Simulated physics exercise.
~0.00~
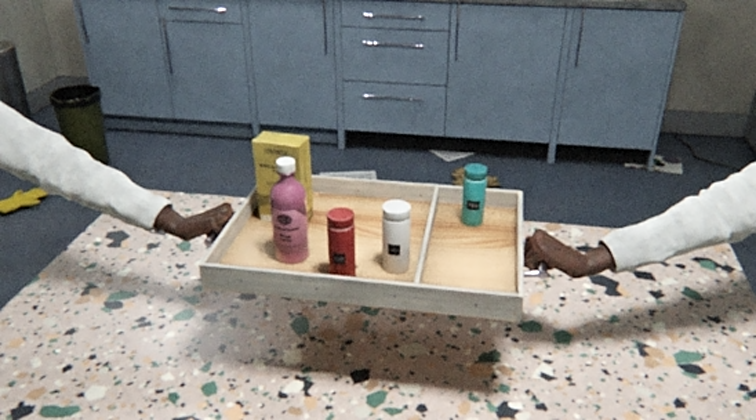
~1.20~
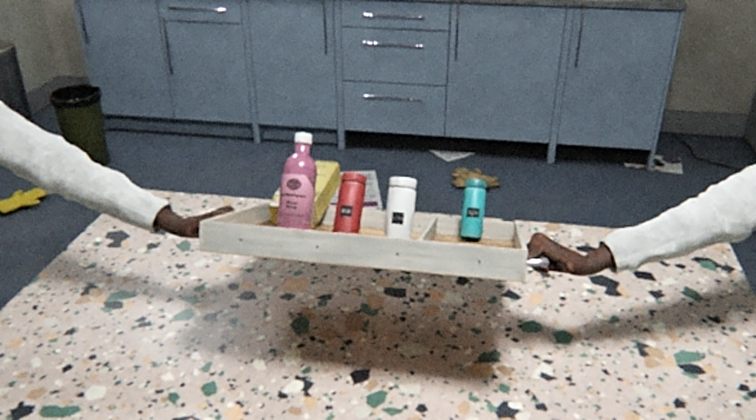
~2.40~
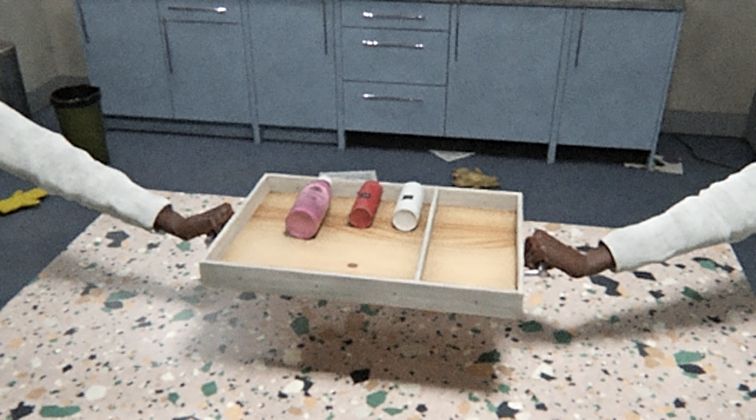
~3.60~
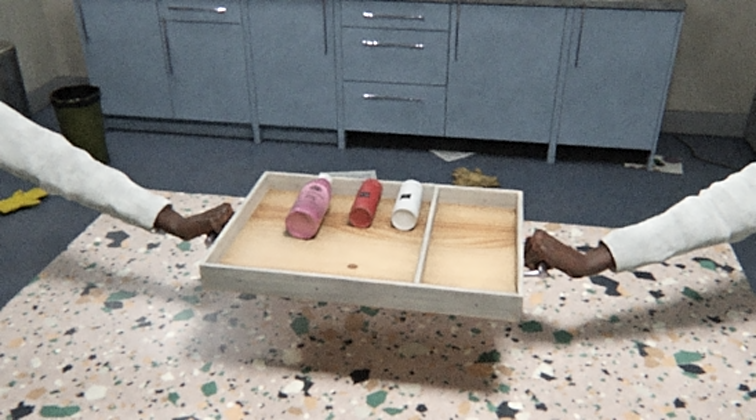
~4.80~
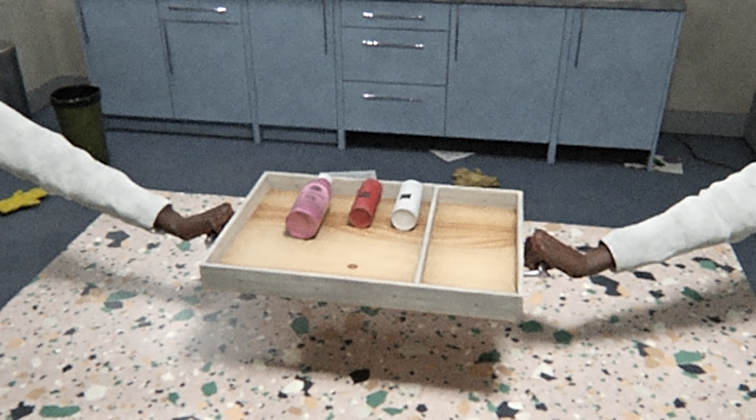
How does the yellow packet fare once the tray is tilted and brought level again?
It topples over as the far side of the tray dips, and it is no longer on the tray once the tray is level again.
